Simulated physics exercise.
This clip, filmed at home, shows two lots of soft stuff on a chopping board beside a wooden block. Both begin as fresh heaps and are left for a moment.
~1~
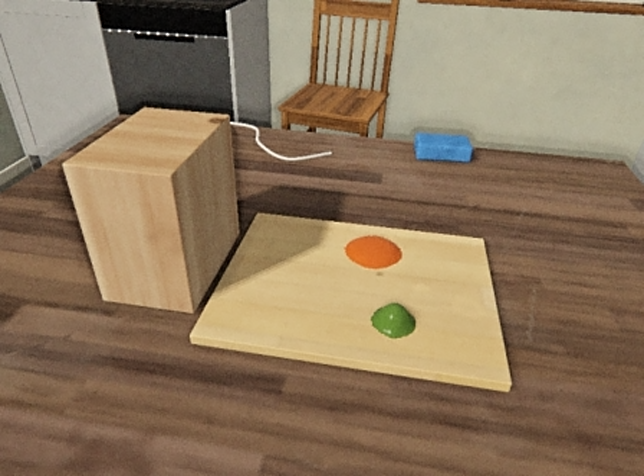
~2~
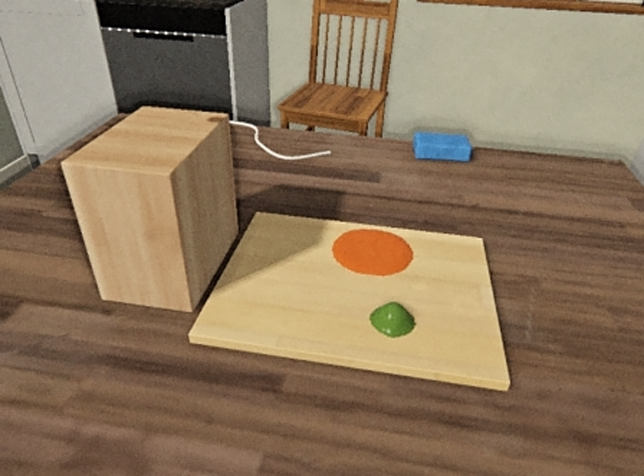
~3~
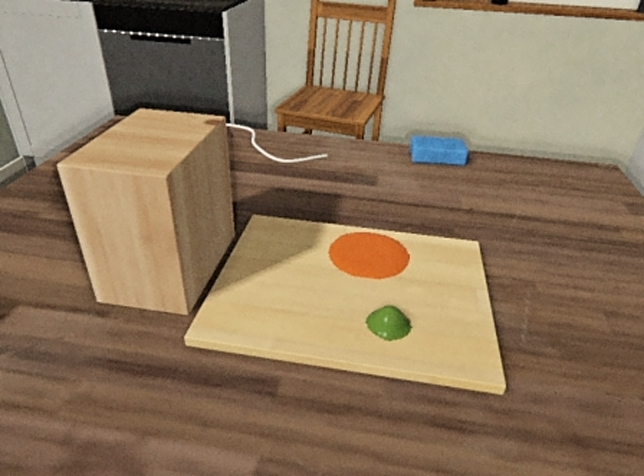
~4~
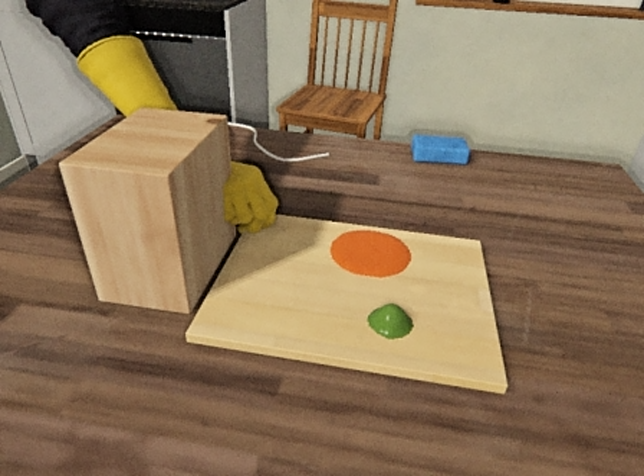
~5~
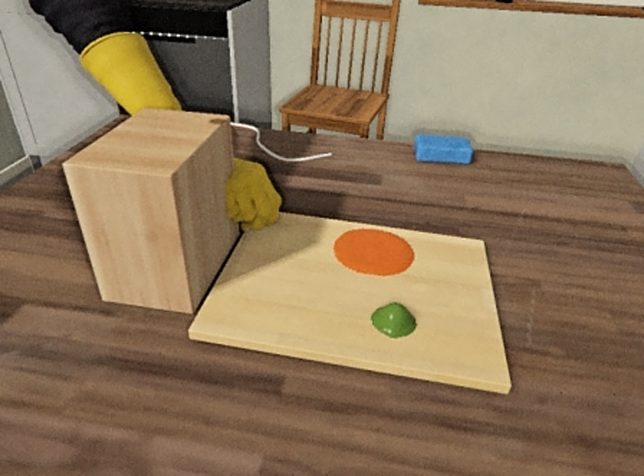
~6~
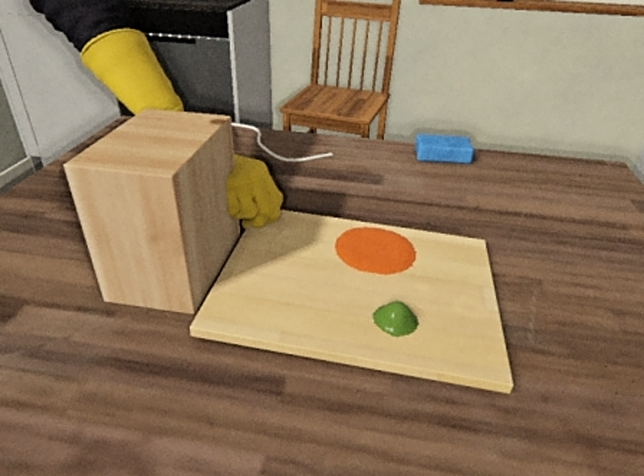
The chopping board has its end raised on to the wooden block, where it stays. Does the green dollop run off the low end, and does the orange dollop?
Okay, so the green dollop sits tight and the orange dollop tumbles off.
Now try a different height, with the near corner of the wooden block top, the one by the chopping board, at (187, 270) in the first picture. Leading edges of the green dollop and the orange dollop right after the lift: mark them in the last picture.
In the last picture, I'd say around (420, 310) for the first and around (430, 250) for the other.
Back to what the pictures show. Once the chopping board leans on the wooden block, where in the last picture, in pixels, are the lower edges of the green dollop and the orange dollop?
Tips, last frame: First (448, 290); second (489, 261).
A moment on, slope about 36°; the green dollop has not moved; the orange dollop has crept down a long way.
Further on, the green dollop has not moved; the orange dollop is dripping off the low end.
When it is over, slope about 36°; the green dollop has not moved; the orange dollop is dripping off the low end.
